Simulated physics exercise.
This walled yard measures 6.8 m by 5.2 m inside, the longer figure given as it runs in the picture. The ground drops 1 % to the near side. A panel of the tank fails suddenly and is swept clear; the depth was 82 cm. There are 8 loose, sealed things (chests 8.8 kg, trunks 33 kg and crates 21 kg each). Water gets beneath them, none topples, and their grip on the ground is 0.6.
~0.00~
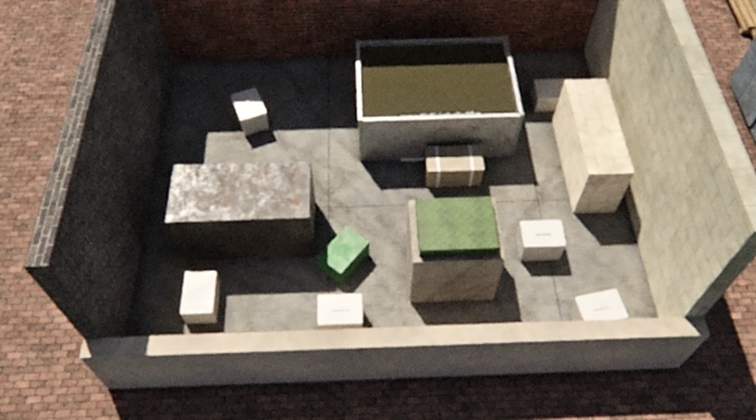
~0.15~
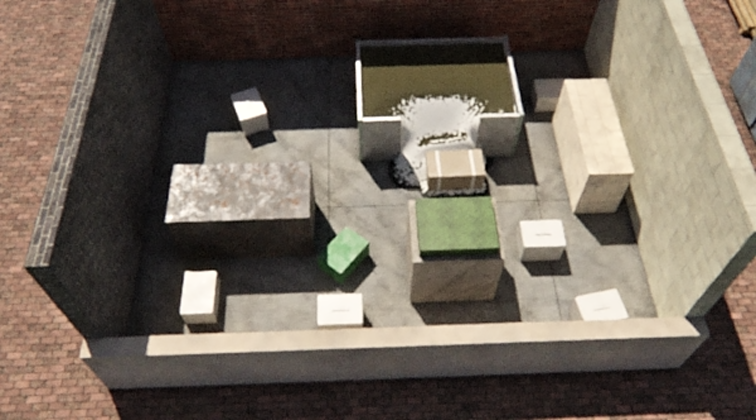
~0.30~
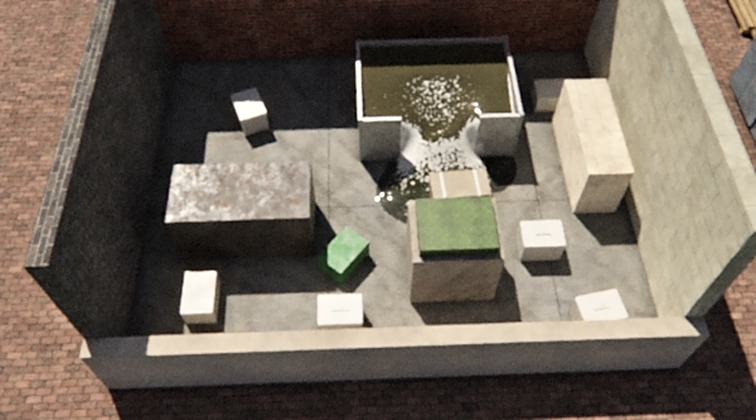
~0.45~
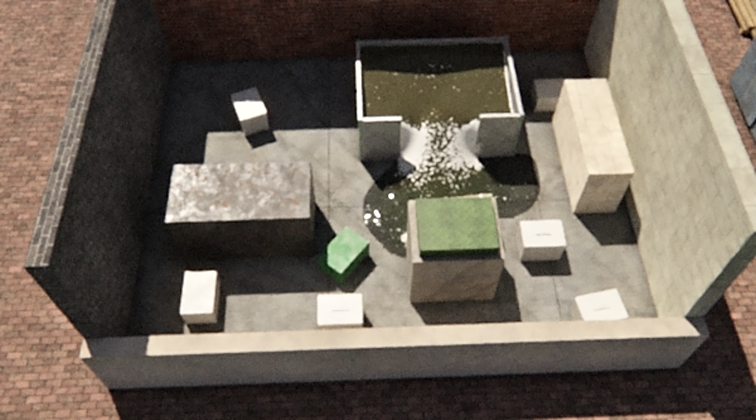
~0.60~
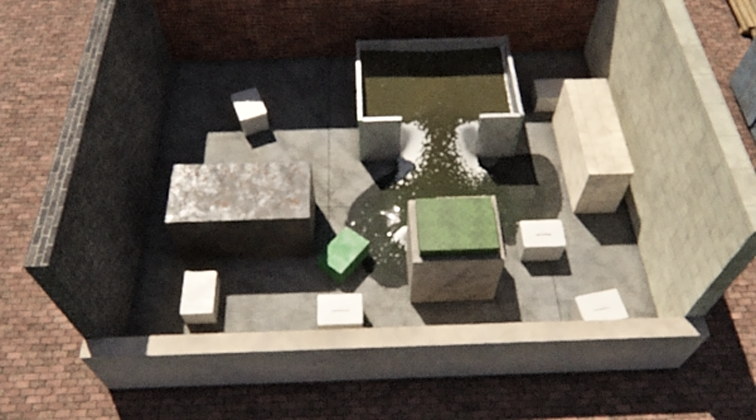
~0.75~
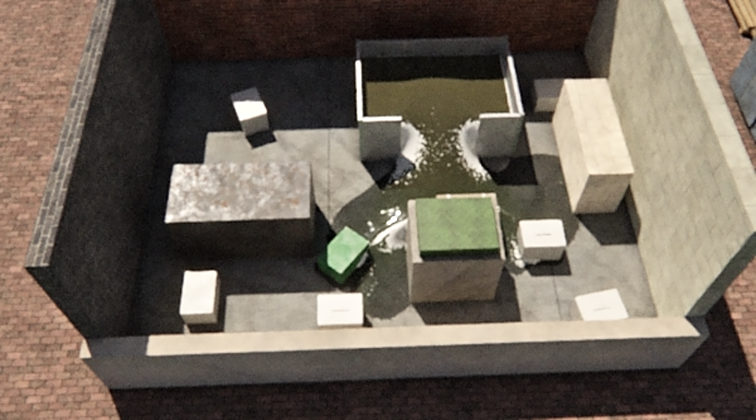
Murky water burst through the front of a raised tank in a walled yard, pushed the tan trunk before it toward the grass-topped block, then spread around that block and reached the green crate.
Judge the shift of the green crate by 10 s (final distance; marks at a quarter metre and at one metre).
The green crate ends far away.
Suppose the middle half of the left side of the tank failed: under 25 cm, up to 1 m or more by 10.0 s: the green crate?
In that case the green crate stays put.
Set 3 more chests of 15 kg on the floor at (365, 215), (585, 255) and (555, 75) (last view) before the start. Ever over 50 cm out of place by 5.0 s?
In turn: Over, past it, short of it.
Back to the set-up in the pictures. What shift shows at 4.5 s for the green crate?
Roughly 250 cm by then.
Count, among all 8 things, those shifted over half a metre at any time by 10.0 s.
7 of them.
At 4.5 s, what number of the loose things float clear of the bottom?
At that moment 5.
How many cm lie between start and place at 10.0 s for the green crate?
Roughly 250 cm.
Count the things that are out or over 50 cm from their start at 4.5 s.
6 of them.
After 2.0 s the green crate is near (209, 318), 1.9 m from its start, aground; 3 afloat.
After 4.5 s the green crate is near (150, 286), 2.5 m from its start, afloat; 5 afloat.
After 7.0 s the green crate is near (161, 272), 2.4 m from its start, afloat; 6 afloat.
After 10.0 s the green crate is near (155, 201), 2.7 m from its start, afloat; 7 afloat.
